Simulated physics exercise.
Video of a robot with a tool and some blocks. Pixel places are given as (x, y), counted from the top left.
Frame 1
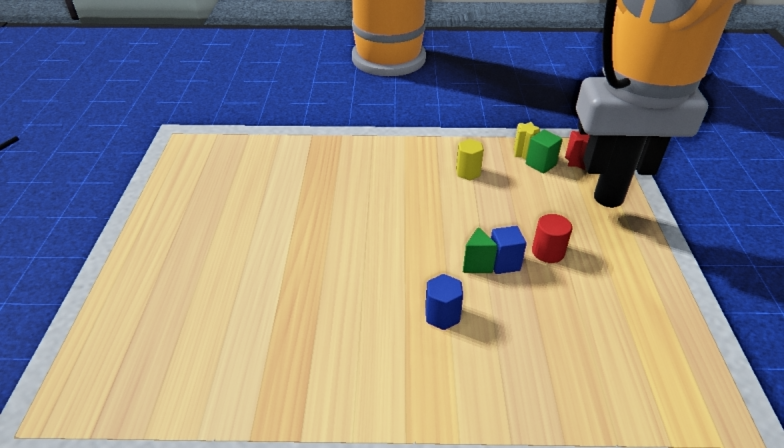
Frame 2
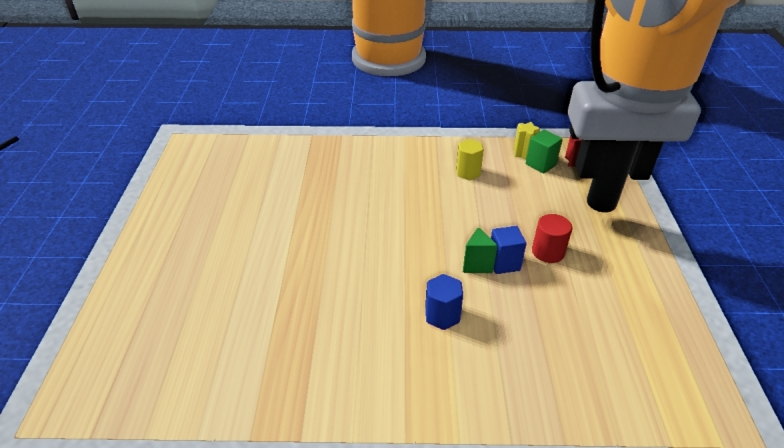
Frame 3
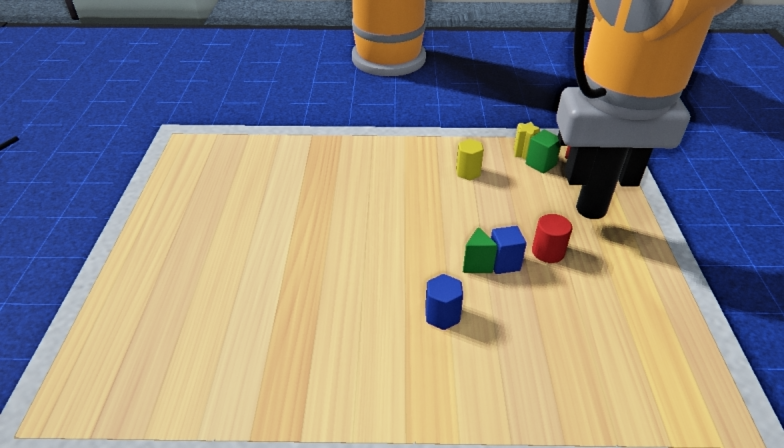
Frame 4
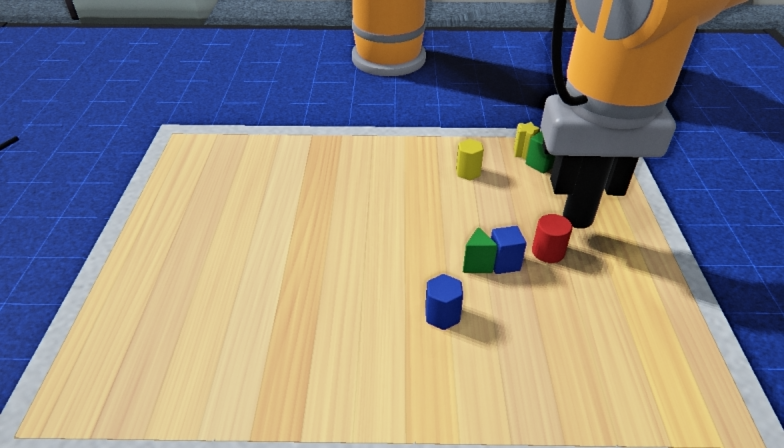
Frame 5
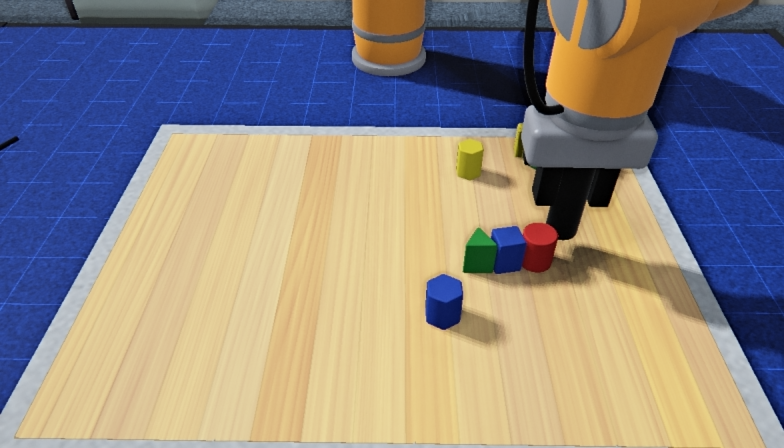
The robot arm moves down and left, pushing the red cylinder toward the blue block.
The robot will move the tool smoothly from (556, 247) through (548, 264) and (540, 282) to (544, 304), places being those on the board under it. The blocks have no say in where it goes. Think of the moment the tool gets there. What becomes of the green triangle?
Well, the green triangle shifts from its place.
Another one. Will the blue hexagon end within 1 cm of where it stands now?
Going by the path, yes.
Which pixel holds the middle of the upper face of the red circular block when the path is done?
At the end it should sit near (512, 268).
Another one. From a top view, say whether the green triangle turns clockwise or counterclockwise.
My answer: Clockwise.
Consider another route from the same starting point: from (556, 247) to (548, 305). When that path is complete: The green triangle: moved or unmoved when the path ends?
It gets pushed out of place.
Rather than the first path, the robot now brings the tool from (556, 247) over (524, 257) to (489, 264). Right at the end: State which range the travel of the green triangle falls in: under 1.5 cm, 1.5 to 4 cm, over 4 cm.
The answer is 1.5 to 4 cm.
The first path, step by step. Halfway along, tool at (547, 258); green triangle at (467, 238), turned 50° clockwise; blue square block at (490, 246), turned 35° clockwise; red circular block at (521, 256).
At the end, tool at (548, 288); blue hexagon in place; green triangle at (465, 238), turned 65° clockwise; blue square block at (485, 249), turned 45° clockwise; red circular block at (512, 268).
